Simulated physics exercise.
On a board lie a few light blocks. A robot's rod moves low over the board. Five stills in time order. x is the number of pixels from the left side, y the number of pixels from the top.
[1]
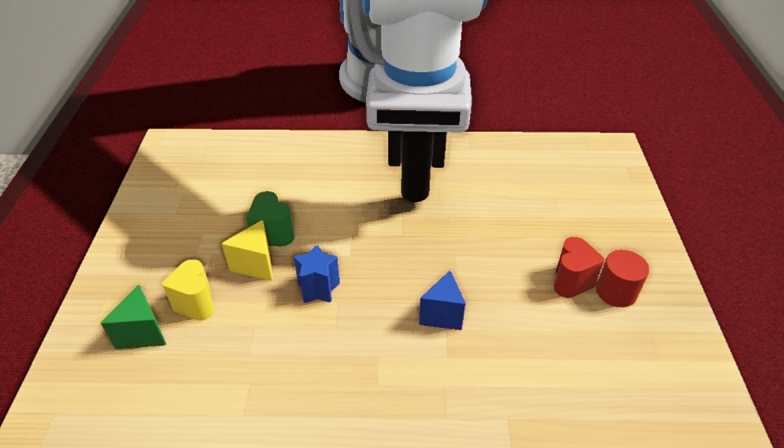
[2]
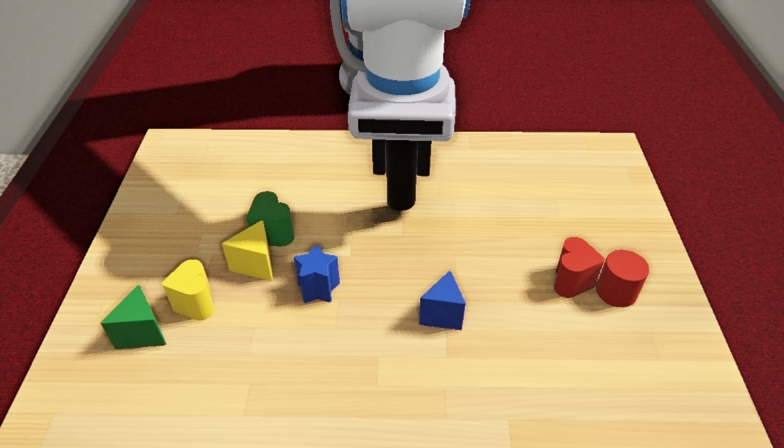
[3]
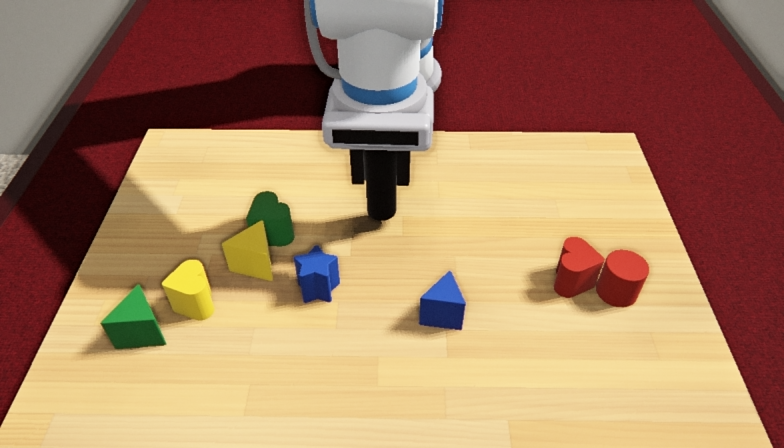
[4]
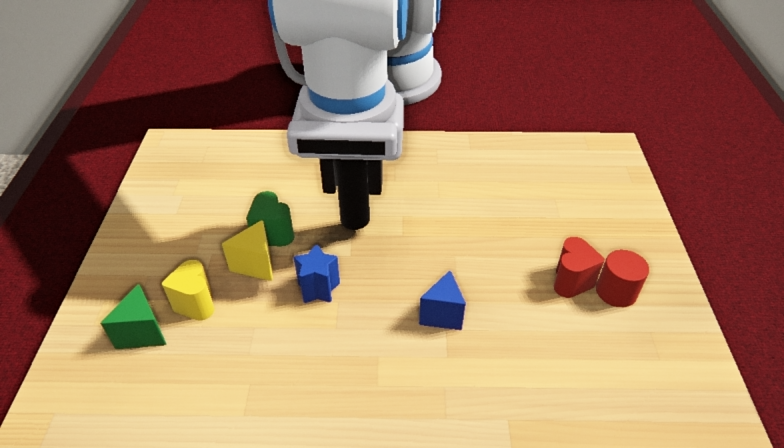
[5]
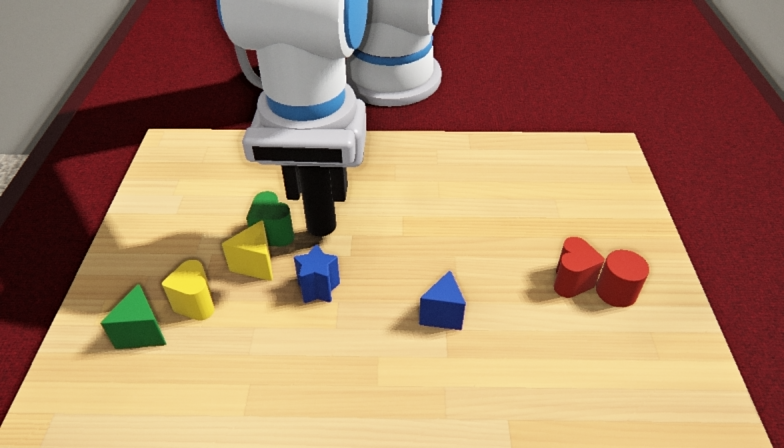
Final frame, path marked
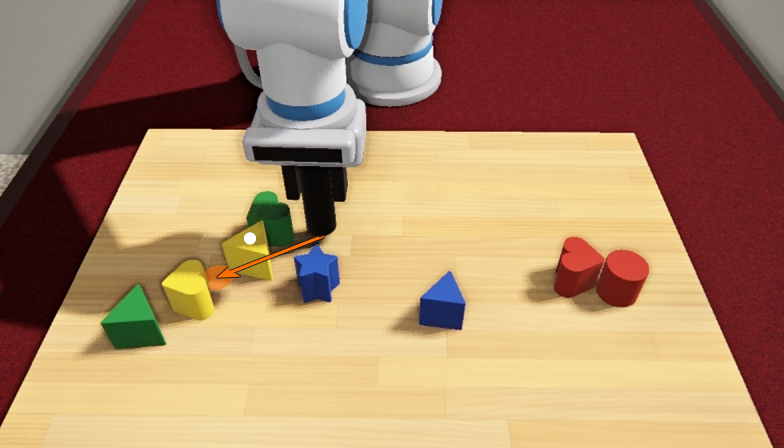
Robot arm moving its black rod leftward and slightly nearer over a wooden board, while the green, yellow, blue and red blocks stay still.
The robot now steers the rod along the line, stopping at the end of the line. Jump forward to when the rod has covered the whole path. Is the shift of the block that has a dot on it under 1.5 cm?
No
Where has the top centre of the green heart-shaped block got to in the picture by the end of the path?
The green heart-shaped block ends near (244, 208).
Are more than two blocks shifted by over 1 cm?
Yes, it checks out.
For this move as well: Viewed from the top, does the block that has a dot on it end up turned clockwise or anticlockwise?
From above, counter-clockwise.
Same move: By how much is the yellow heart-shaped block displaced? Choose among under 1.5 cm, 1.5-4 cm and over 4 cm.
If I had to pick, the yellow heart-shaped block travels from 1.5 to 4 cm here.
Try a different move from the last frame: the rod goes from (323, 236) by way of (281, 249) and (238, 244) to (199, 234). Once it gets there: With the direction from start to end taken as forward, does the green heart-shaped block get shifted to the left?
Final answer: No.
Path on the board, in a line from (323, 236) to (217, 277); the dot is on the yellow triangular block.
The first path, step by step. One third of the way, rod (286, 240); yellow triangular block (246, 241), turned 15° anticlockwise; green heart-shaped block (254, 206), turned 30° clockwise.
Two thirds of the way, rod (251, 253); yellow heart-shaped block (182, 280); yellow triangular block (220, 252), turned 40° anticlockwise; green heart-shaped block (244, 208), turned 70° clockwise.
At the end, rod (214, 268); green triangular block (117, 318), turned 20° clockwise; yellow heart-shaped block (153, 297), turned 40° anticlockwise; yellow triangular block (182, 269), turned 45° anticlockwise; green heart-shaped block (244, 208), turned 70° clockwise.
